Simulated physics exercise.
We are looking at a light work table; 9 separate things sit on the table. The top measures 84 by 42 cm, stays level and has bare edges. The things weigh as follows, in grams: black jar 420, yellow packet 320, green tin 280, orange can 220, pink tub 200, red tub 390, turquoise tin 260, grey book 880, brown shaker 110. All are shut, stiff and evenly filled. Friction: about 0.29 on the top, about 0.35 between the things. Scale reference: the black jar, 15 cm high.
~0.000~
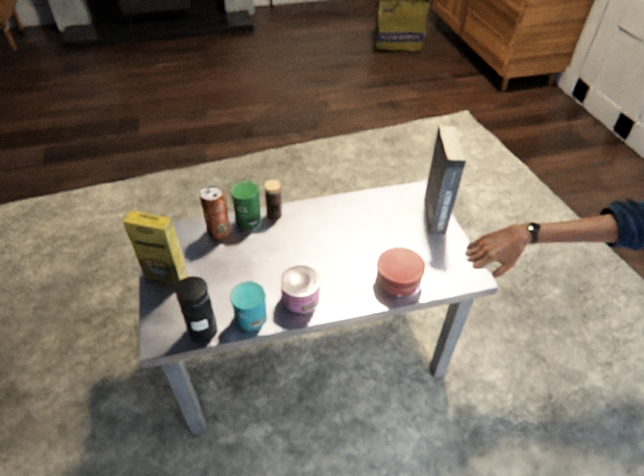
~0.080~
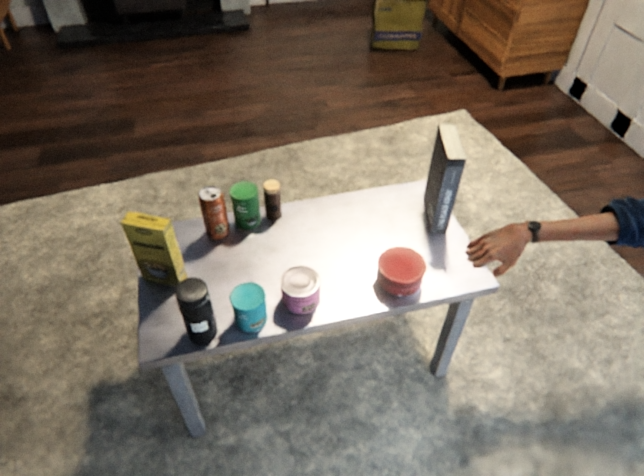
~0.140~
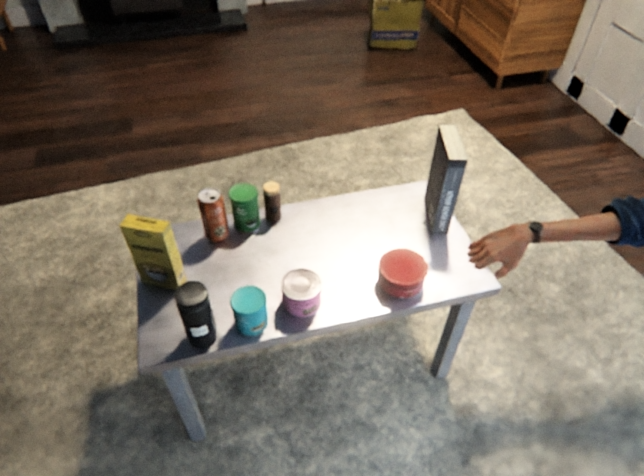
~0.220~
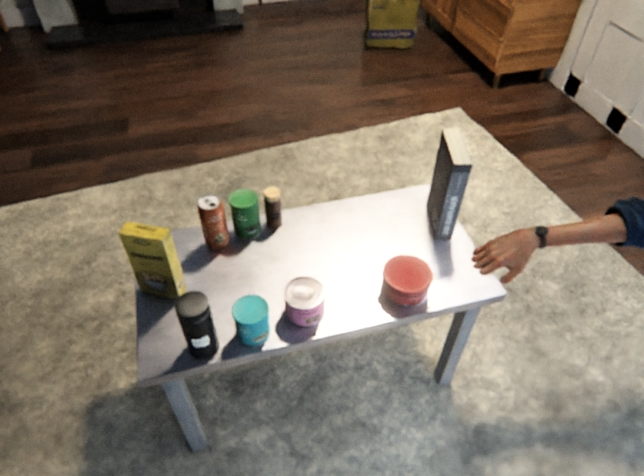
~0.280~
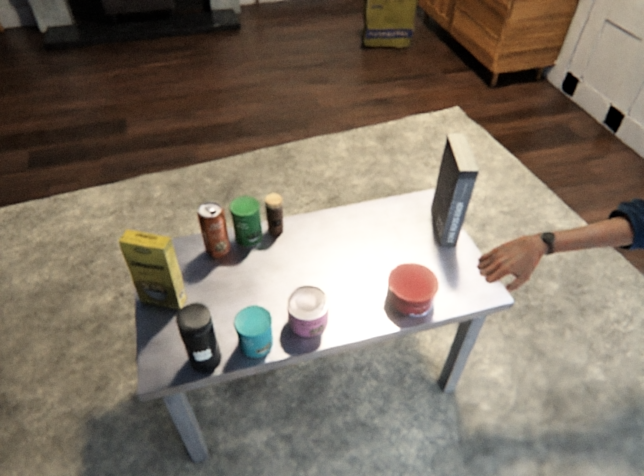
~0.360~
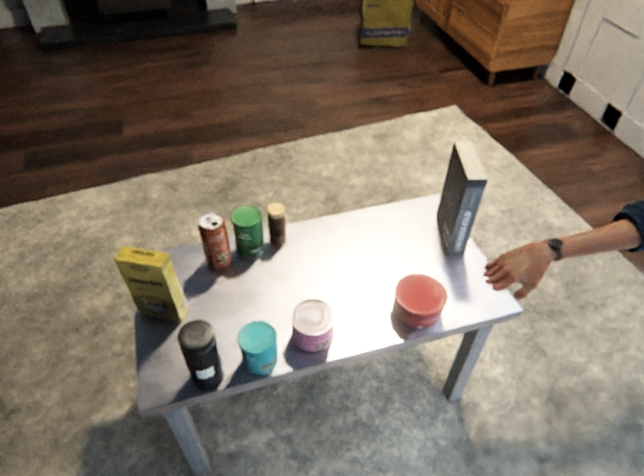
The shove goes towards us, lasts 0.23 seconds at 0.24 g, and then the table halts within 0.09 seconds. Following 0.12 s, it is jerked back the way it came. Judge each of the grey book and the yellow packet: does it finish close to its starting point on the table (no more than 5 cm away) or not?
Grey book: Close. Yellow packet: Not close.
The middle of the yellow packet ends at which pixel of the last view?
It comes to rest near (88, 413).
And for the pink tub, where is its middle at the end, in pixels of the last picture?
Its middle settles close to pixel (302, 292).
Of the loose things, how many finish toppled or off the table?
My answer is 1.
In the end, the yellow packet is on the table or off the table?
Yellow packet: Goes out of bounds.
After 0.46 s, table 9 cm from its start; yellow packet leaning 19° near (148, 298); grey book slid 3 cm near (463, 206); black jar slid 3 cm.
After 0.86 s, yellow packet now off the table.
After 1.06 s, things are still on the move.
At rest (1.5 s), off the table, yellow packet; the other 8 in place, give or take 5 cm. In the last view, grey book near (442, 177), yellow packet near (88, 413).
